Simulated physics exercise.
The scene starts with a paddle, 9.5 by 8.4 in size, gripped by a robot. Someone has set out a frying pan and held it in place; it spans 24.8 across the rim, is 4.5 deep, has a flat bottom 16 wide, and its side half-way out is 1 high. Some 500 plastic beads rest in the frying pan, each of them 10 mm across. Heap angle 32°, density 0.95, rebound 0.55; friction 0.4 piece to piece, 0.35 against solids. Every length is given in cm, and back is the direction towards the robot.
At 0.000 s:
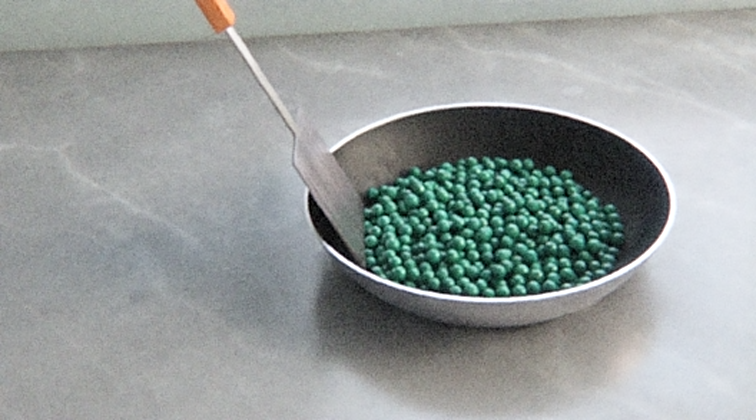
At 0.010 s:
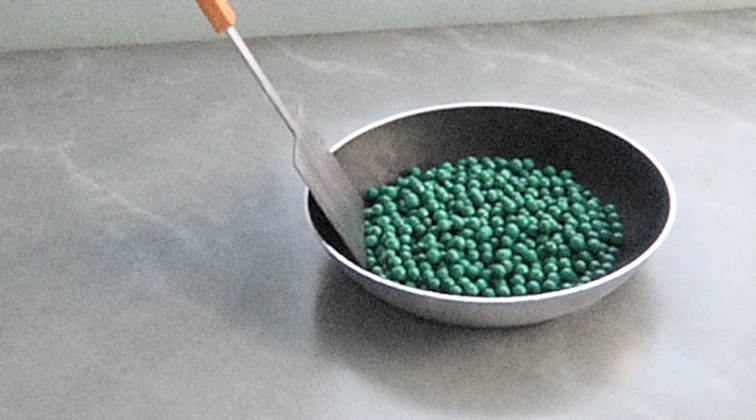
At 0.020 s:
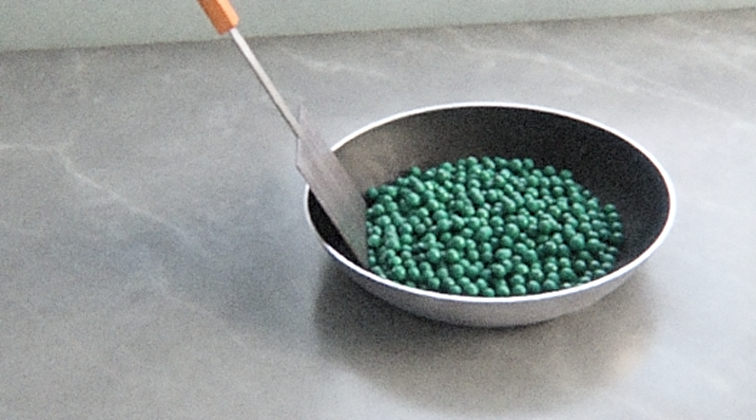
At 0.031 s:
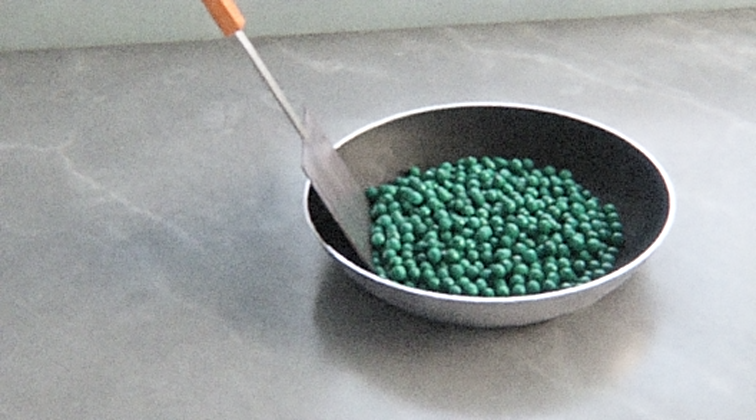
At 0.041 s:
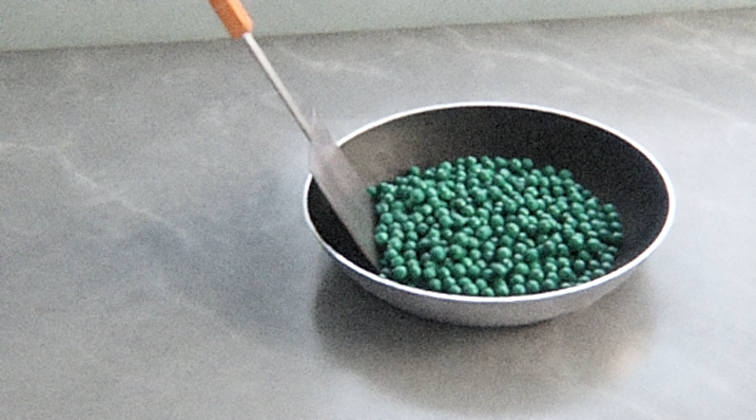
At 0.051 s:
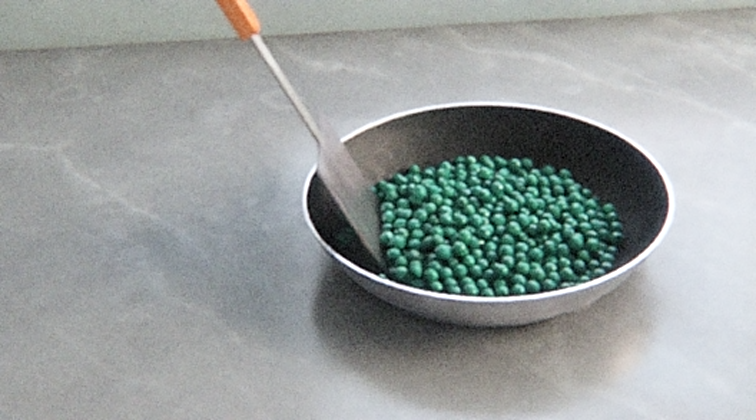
A metal paddle with a wooden handle slid slowly a short way to the right inside a dark frying pan, nudging the edge of a heap of green beads while the pan stayed still.
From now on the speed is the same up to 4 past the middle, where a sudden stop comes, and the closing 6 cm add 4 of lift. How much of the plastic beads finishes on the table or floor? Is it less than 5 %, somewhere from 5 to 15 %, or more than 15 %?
It is less than 5 %.
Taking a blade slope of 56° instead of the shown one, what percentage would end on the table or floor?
About 0 per cent.
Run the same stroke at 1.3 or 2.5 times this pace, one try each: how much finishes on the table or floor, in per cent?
Estimates, in order: 0 % and 10 %.
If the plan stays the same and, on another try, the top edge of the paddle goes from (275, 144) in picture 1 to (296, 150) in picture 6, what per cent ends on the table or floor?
0 per cent.
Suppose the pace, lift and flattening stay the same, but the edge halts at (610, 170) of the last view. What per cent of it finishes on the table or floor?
Roughly 10 per cent.
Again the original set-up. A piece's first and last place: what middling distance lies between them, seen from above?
It comes to some 2 cm.
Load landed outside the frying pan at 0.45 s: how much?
Roughly 0 percent of it.
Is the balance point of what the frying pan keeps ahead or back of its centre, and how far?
The balance point is about 3.5 cm ahead.
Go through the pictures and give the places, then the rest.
The first picture shows the paddle top edge at (296, 132), sloping 65°; upper third of the load around (485, 224), from x 365 to 620, top at y 165; 504 in the frying pan.
The second picture shows the paddle top edge at (296, 132), sloping 65°; upper third of the load around (485, 224), from x 365 to 620, top at y 165.
The third picture shows the paddle top edge at (298, 133), sloping 65°; upper third of the load around (485, 224), from x 365 to 620, top at y 165.
The fourth picture shows the paddle top edge at (304, 135), sloping 65°; upper third of the load around (483, 223), from x 370 to 615, top at y 160.
The fifth picture shows the paddle top edge at (311, 137), sloping 65°; upper third of the load around (474, 222), from x 365 to 615, top at y 160.
The sixth picture shows the paddle top edge at (319, 138), sloping 65°; upper third of the load around (473, 222), from x 345 to 615, top at y 160; 504 in the frying pan.
After 0.13 s, sloping 65°, highest piece 19 above the table; 502 in the frying pan, 2 on the blade or in flight.
After 0.21 s, sloping 65°, highest piece 29 above the table; 500 in the frying pan, 4 on the blade or in flight.
After 0.45 s, sloping 65°, highest piece 23 above the table; 500 in the frying pan, 2 on the table or floor, 2 on the blade or in flight.
After 1.50 s, sloping 65°, highest piece 3 above the table; 500 in the frying pan, 4 on the table or floor.
In the end, 500 in the frying pan, 4 on the table or floor. That is 1 % on the table or floor.
